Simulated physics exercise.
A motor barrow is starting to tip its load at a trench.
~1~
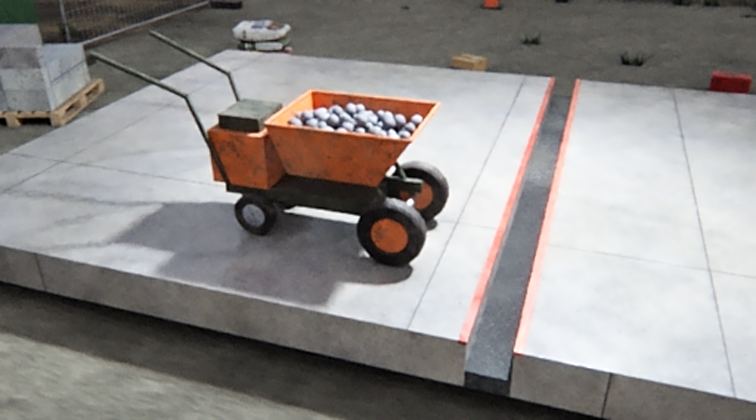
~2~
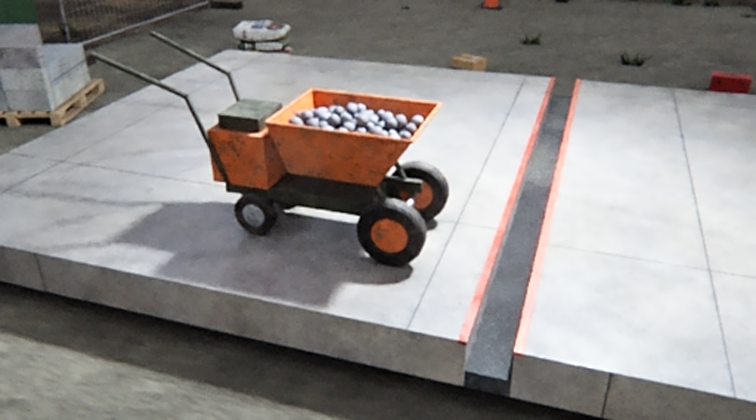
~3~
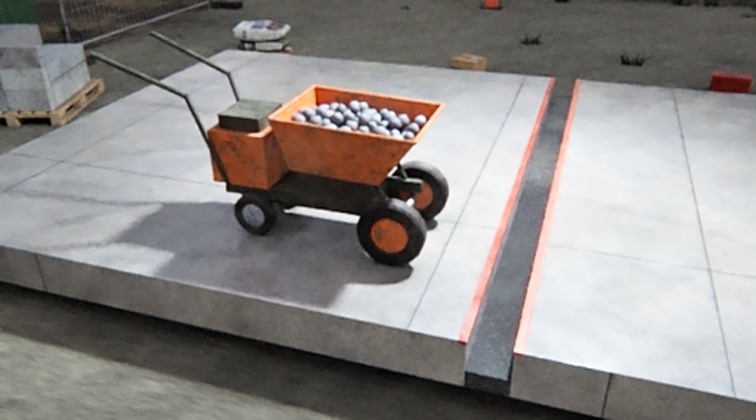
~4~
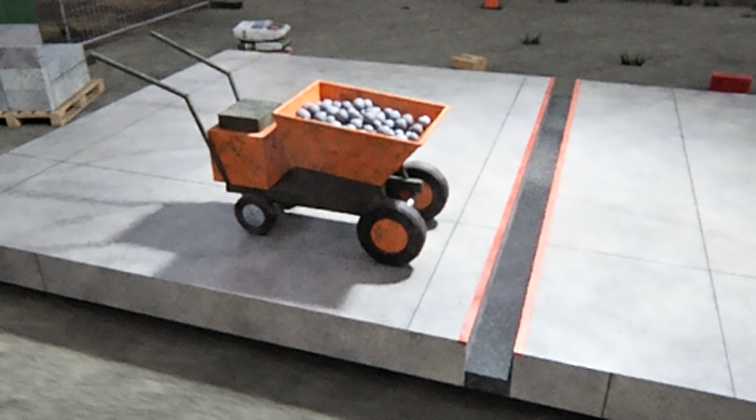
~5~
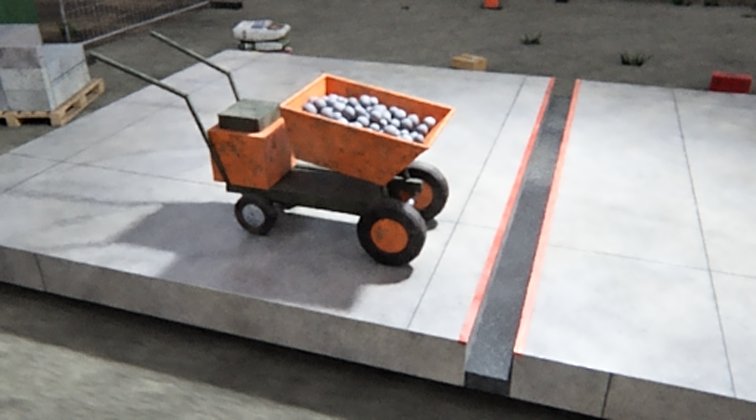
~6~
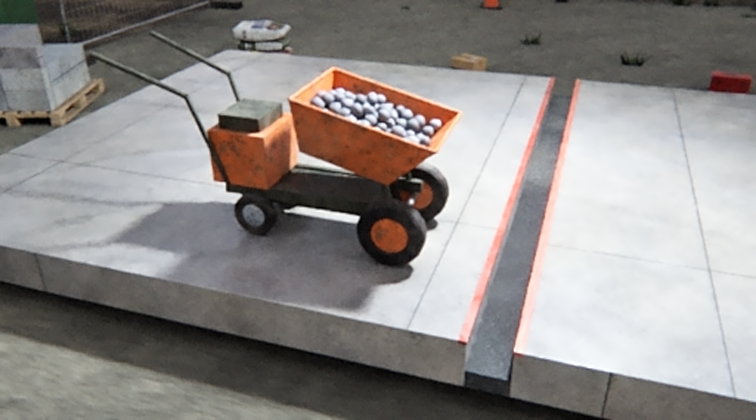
An orange motor barrow loaded with round, grey cobbles stood still on a pale slab beside a narrow trench, then its skip slowly tilted a little to the right, its back end rising.
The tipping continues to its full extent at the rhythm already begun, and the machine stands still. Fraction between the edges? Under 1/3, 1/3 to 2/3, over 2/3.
The trench is given a third at least and two thirds at most of what is tipped.
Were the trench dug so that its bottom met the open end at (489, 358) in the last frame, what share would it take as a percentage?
About 50 per cent.
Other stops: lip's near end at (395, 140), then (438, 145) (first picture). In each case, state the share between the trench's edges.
About 70 per cent, then about 30 per cent.
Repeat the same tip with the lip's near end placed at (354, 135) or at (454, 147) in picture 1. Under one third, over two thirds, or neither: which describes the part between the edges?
The middle third, then under a third.
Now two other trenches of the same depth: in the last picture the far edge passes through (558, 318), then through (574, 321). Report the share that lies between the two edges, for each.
Lab note: Case 1 around 90 %, case 2 100 %.
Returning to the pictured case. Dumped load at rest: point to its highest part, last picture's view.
Around (560, 252).
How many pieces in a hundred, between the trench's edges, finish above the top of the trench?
Something like 15 in a hundred.
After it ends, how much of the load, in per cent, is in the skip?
Some 0 per cent.
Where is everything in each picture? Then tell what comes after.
In the first picture, lip of the skip near (410, 142), level; top of the load near (341, 131), round cobbles; first edge of the trench near (476, 303); far edge near (528, 313), the trench under half as wide as the skip, and about as deep as wide.
In the second picture, lip of the skip near (411, 142), level; top of the load near (342, 130).
In the third picture, lip of the skip near (415, 143), tipped barely; top of the load near (344, 128).
In the fourth picture, lip of the skip near (420, 145), tipped barely; top of the load near (332, 113).
In the fifth picture, lip of the skip near (427, 148), tipped a little; top of the load near (338, 109).
In the sixth picture, lip of the skip near (435, 153), tipped a little; top of the load near (336, 110); first edge of the trench near (476, 303); far edge near (528, 313).
Shortly afterwards, skip tipped steeply; the whole lot in the skip.
Next, skip tipped steeply; all but a few in the skip; only a few in or heaped over the trench; only a few beyond it; a little falling.
Some moments later, skip tipped right over; near a quarter in the skip; near a third in or heaped over the trench; near a third beyond it; only a few falling.
In the end, skip tipped right over; only a few short of the trench; near half in or heaped over the trench; near half beyond it.
